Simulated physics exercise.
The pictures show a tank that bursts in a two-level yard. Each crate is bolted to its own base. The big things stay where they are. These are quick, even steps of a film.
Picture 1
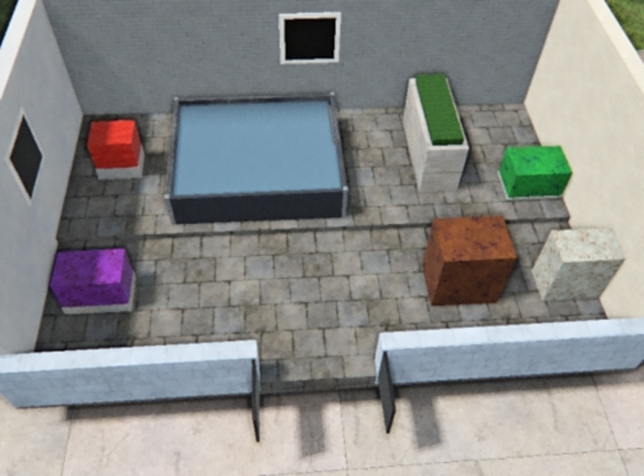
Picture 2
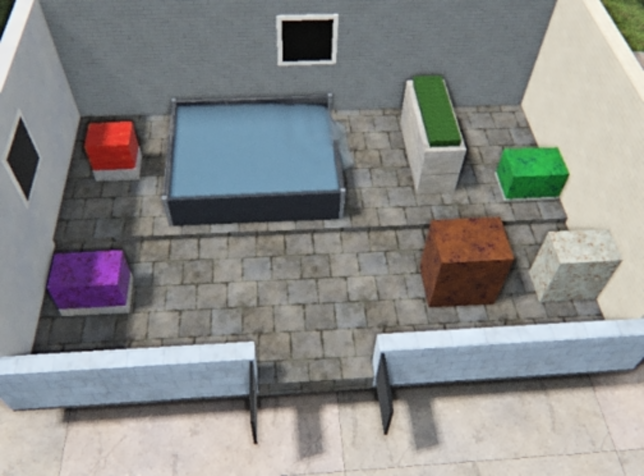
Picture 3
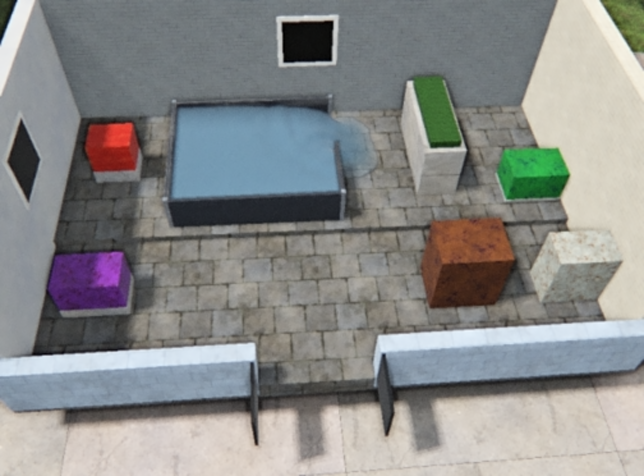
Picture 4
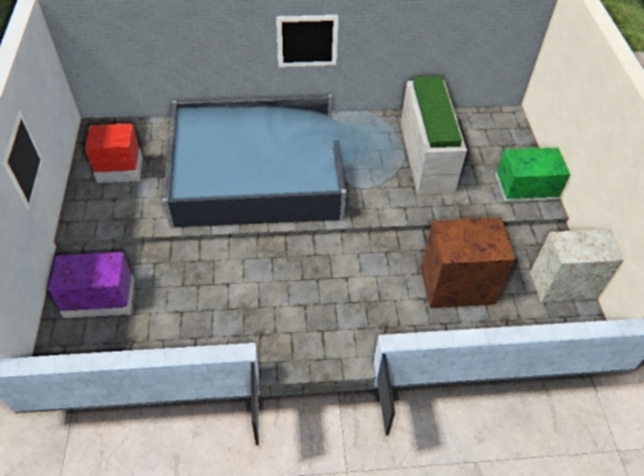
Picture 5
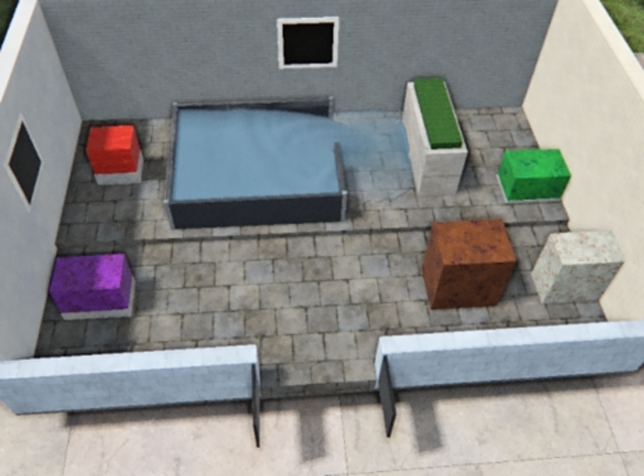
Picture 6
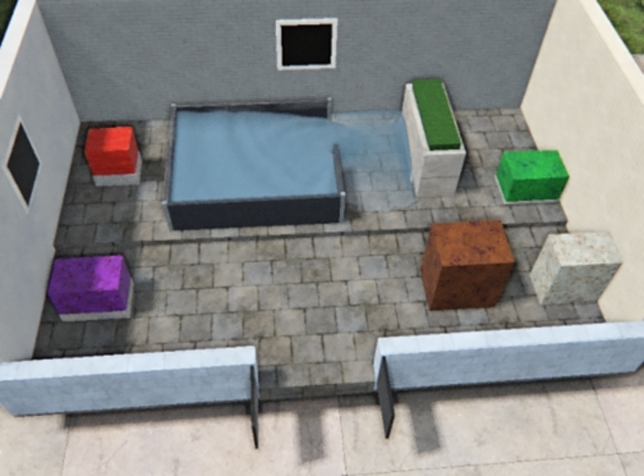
The clip shows a water tank in a walled, paved yard among coloured blocks; its right side opens toward the back, and water pours out, spreading rightward across the paving to the white block topped with green.
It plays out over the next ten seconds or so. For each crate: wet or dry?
The red crate keeps dry; the purple crate keeps dry; the green crate is soaked.
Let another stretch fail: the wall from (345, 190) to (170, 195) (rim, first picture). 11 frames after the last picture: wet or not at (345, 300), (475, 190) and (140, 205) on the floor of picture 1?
In turn: Flooded, free of water, clear.
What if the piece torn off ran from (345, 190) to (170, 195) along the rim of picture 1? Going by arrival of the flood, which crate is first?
That is the purple-painted one.
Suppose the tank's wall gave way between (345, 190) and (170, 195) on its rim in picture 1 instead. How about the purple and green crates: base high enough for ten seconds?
Then: Purple ends up wet; green remains dry.
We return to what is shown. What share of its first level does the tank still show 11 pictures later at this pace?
Some 68 per cent.
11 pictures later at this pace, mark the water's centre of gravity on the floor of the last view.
Roughly at (308, 166).
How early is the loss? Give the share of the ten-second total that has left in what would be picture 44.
Some 50 per cent.
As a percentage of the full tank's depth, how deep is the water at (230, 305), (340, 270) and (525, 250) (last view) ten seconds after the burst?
About 4, 6 and 25 per cent.
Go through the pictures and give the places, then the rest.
Still water in the water tank at (256, 146), in the first frame.
The front is at (342, 169), out from the gap at (330, 136), in the second frame.
Water pours out at (331, 139) and has run to (373, 164), in the third frame.
Water pours out at (331, 139) and has run to (402, 155), in the fourth frame.
Water pours out at (332, 141) and has run to a hidden place, in the fifth frame.
Water pours out at (330, 142) and has run to a hidden place, in the sixth frame.
A moment on, water covers 15 % of the floor; the red crate not reached, the purple crate not reached, the green crate not reached.
Next, water covers 25 % of the floor; the red crate not reached, the purple crate not reached, the green crate water round its plinth.
Then, water covers 50 % of the floor; the red crate not reached, the purple crate not reached, the green crate water round its plinth.
Later, water covers 70 % of the floor; the red crate water round its plinth, the purple crate not reached, the green crate water round its plinth.
In the end, water covers 90 % of the floor; the red crate stayed above the water, the purple crate stayed above the water, the green crate was topped.
